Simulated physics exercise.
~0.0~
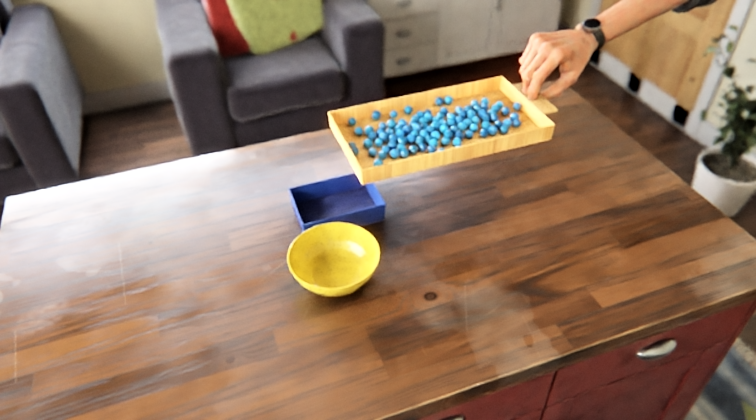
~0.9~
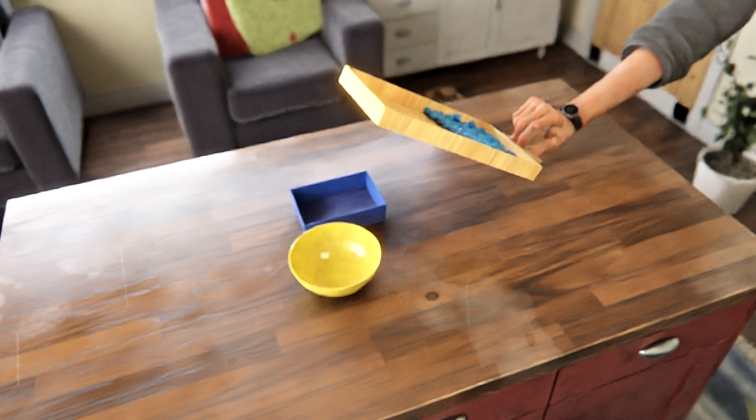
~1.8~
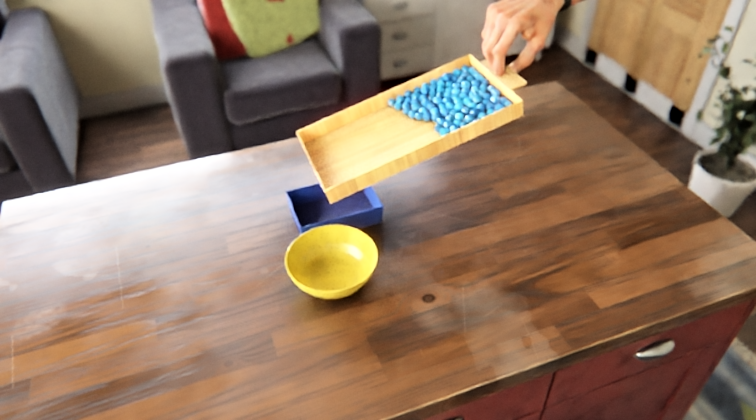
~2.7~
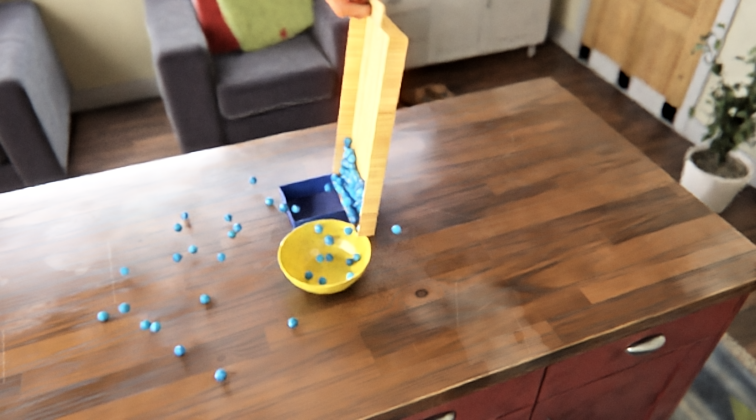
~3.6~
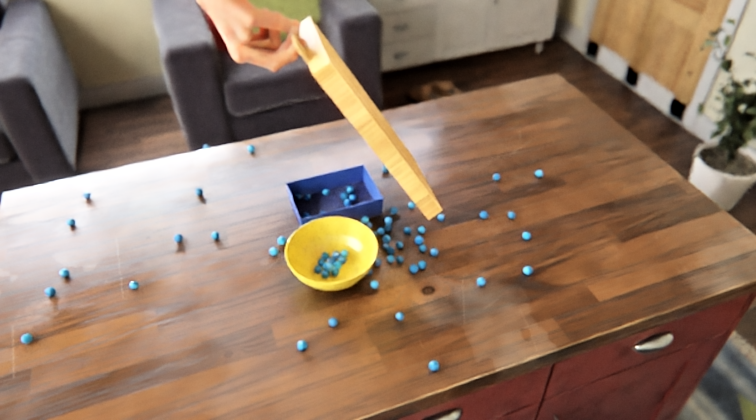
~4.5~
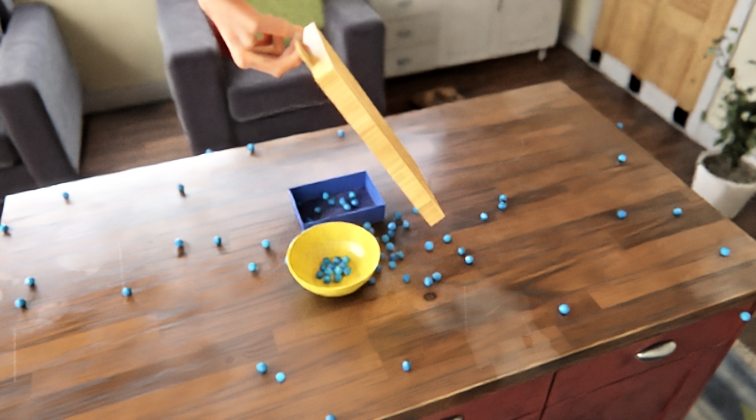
To begin with, a hand holds a wooden tray of small blue balls above a table, where a yellow bowl and a blue tin stand. The tray tips, and the balls slide together toward the hand's end while staying aboard. It then swings left over the containers, its tilt easing. Next the hand turns it steeply upright, and balls pour off the lower end, some dropping into the bowl while others scatter across the tabletop. The tray tips further and empties. Finally, it stays tilted as loose balls roll outward, leaving small clusters in the bowl and tin and most outside them.
